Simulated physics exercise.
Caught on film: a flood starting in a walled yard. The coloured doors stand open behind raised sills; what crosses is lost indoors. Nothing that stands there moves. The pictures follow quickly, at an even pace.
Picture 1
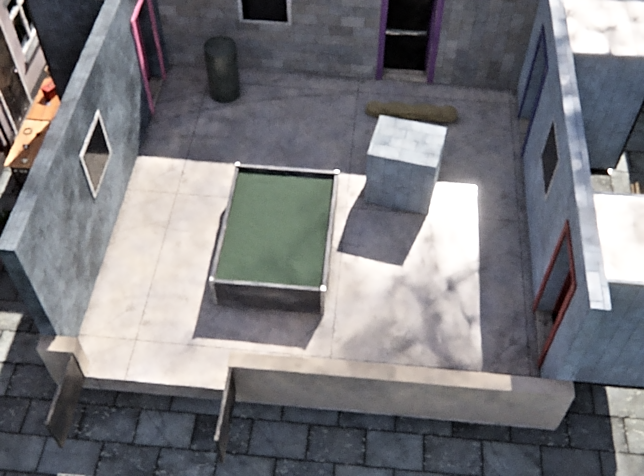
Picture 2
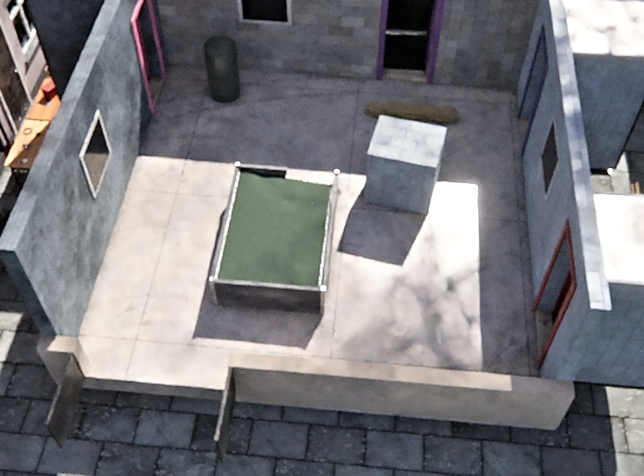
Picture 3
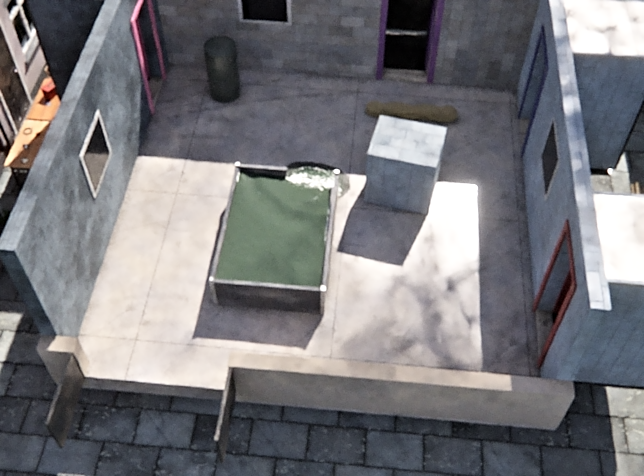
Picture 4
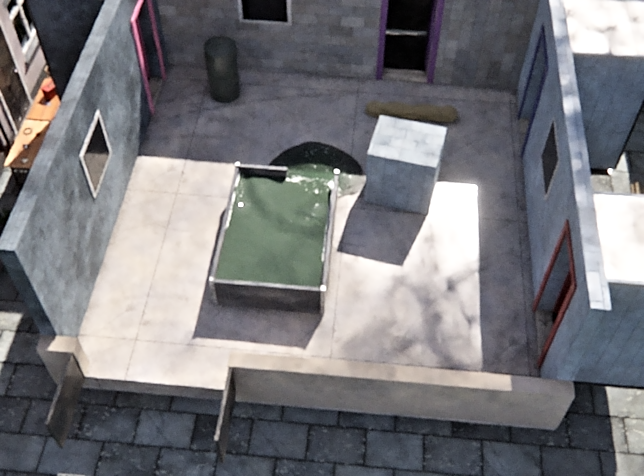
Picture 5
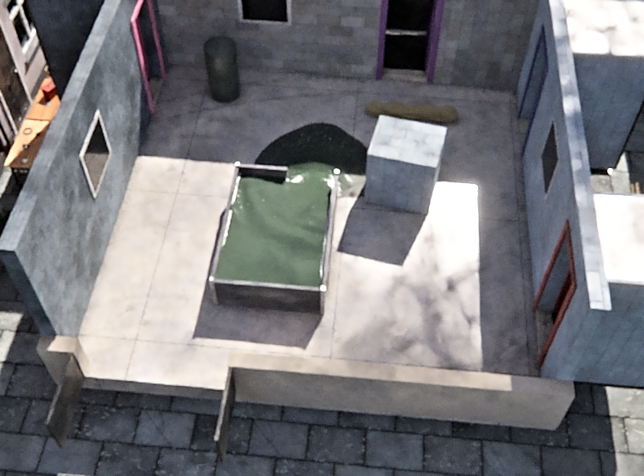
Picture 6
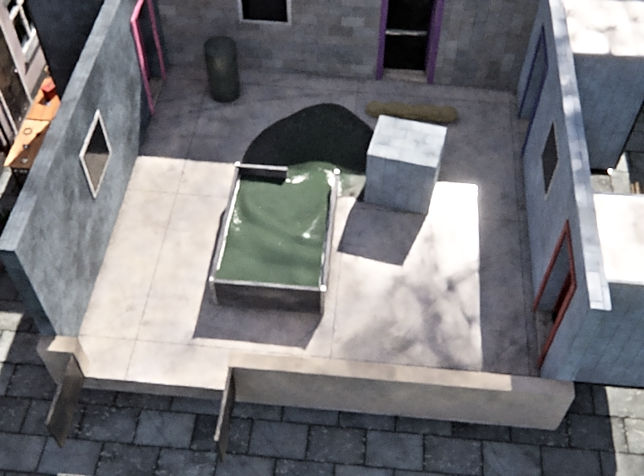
In a walled yard, green water sat still in a tank, then poured out through a gap on the far side and spread in a dark pool across the floor behind it.
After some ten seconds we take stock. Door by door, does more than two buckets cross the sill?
One by one: The blue door lets in a lot; the purple door admits no more than that; the pink door admits no more than that; the red door admits no more than that.
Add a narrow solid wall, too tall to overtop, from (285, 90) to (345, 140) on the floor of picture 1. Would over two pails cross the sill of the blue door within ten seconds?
My reading: Blue goes over.
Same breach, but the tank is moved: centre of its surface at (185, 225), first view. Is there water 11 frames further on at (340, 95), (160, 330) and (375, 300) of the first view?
As listed: Wet, free of water, free of water.
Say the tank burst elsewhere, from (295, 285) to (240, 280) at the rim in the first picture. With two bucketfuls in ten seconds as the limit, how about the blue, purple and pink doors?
In short: The blue one is under; the purple one keeps below it; the pink one is under.
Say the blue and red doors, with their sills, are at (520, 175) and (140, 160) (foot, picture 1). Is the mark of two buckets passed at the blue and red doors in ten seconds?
Then: Blue door is over, red door is under.
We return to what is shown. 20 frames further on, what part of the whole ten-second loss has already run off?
Roughly 15 per cent.
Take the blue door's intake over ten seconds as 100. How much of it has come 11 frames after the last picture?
About 0 per cent.
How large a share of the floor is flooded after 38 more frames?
Roughly 55 per cent.
A moment on, water covers 20 % of the floor; the blue door not reached, the purple door not reached, the pink door not reached, the red door not reached.
Next, water covers 25 % of the floor; the blue door wet at the sill, nothing in, the purple door wet at the sill, nothing in, the pink door not reached, the red door not reached.
Then, water covers 35 % of the floor; the blue door over two buckets in, the purple door under two buckets in, the pink door wet at the sill, nothing in, the red door not reached.
Later, water covers 55 % of the floor; the blue door far over two buckets in, the purple door under two buckets in, the pink door under two buckets in, the red door wet at the sill, nothing in.
In the end, water covers 85 % of the floor; the blue door far over two buckets in, the purple door under two buckets in, the pink door under two buckets in, the red door wet at the sill, nothing in.
